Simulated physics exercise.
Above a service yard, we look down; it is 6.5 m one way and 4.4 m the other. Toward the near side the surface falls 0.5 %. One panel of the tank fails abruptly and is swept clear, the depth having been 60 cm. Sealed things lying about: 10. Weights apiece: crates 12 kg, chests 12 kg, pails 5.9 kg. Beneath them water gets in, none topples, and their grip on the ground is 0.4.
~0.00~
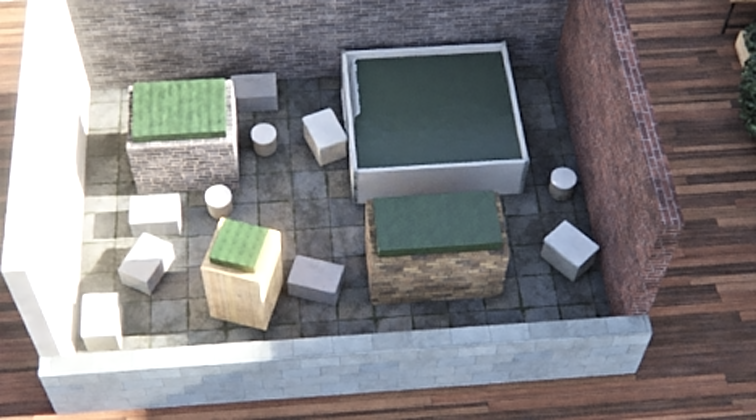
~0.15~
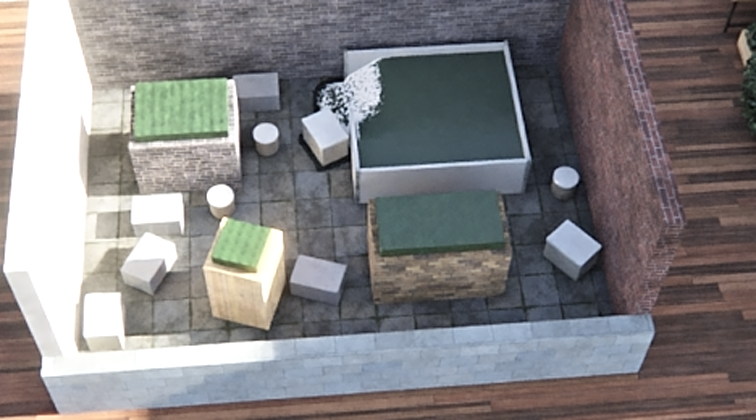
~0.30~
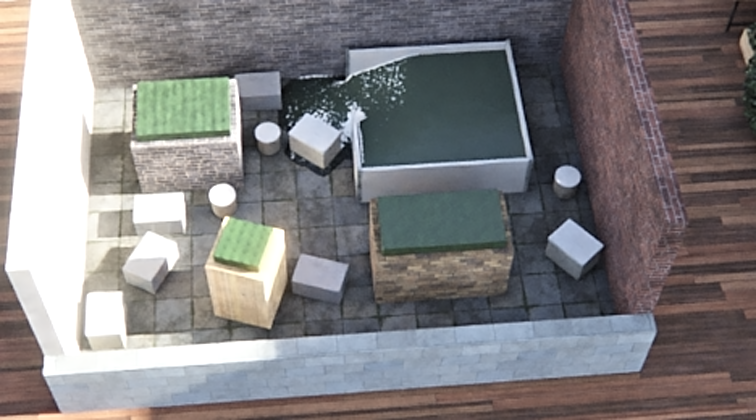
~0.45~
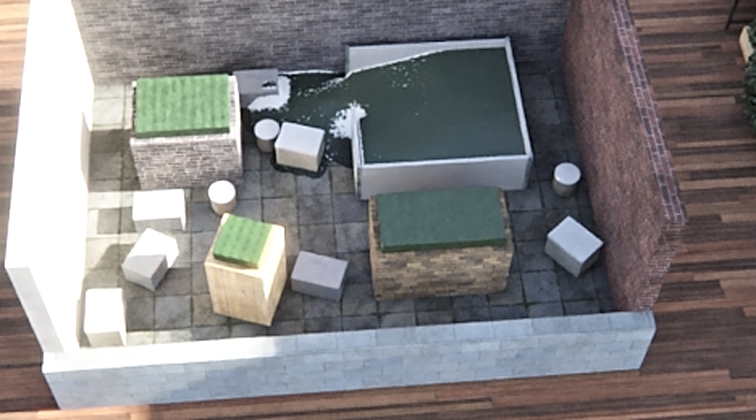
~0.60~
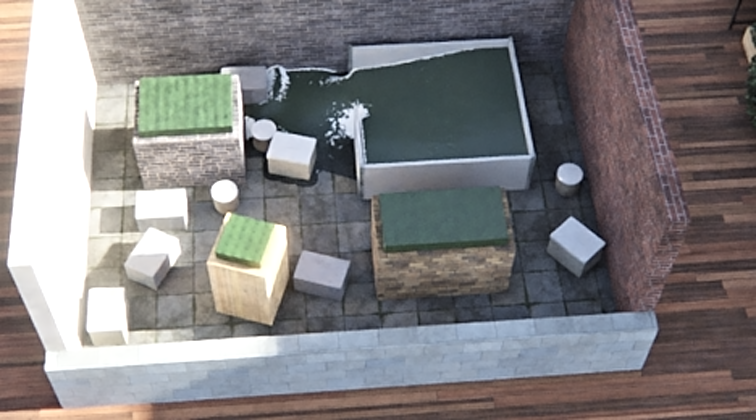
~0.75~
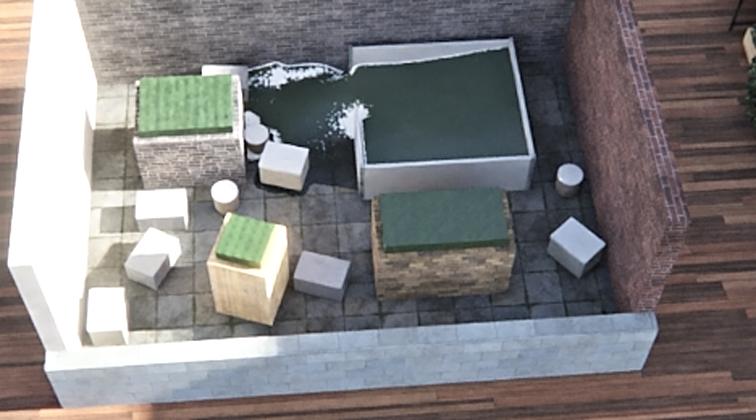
Tank of dark green water bursting at its left side in a walled yard, foaming water spreading left and pushing pale boxes along.
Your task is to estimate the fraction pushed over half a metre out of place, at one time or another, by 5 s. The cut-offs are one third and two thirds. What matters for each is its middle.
The share is at least two thirds.
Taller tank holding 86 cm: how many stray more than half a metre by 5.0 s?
7.
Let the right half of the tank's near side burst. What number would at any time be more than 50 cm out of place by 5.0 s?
Then 6.
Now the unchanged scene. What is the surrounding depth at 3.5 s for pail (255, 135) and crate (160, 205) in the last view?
First roughly 10 cm, second roughly 7 cm.
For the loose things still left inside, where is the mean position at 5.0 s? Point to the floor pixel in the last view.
They're centred close to (330, 284).
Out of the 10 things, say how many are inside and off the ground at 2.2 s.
The count is 1.
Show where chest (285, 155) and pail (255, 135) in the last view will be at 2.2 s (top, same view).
I'd say close to (287, 238) and close to (333, 228).
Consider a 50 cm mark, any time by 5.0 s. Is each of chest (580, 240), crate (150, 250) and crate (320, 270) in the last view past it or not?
In turn: Under, more, more.
After 1.1 s 3 of 10 are over 50 cm from their spots; 1 afloat.
After 2.2 s 3 of 10 are over 50 cm from their spots; 1 afloat.
After 3.5 s 6 of 10 are over 50 cm from their spots; 5 afloat.
After 5.0 s 7 of 10 are over 50 cm from their spots, and 7 have been at some point; 6 afloat.
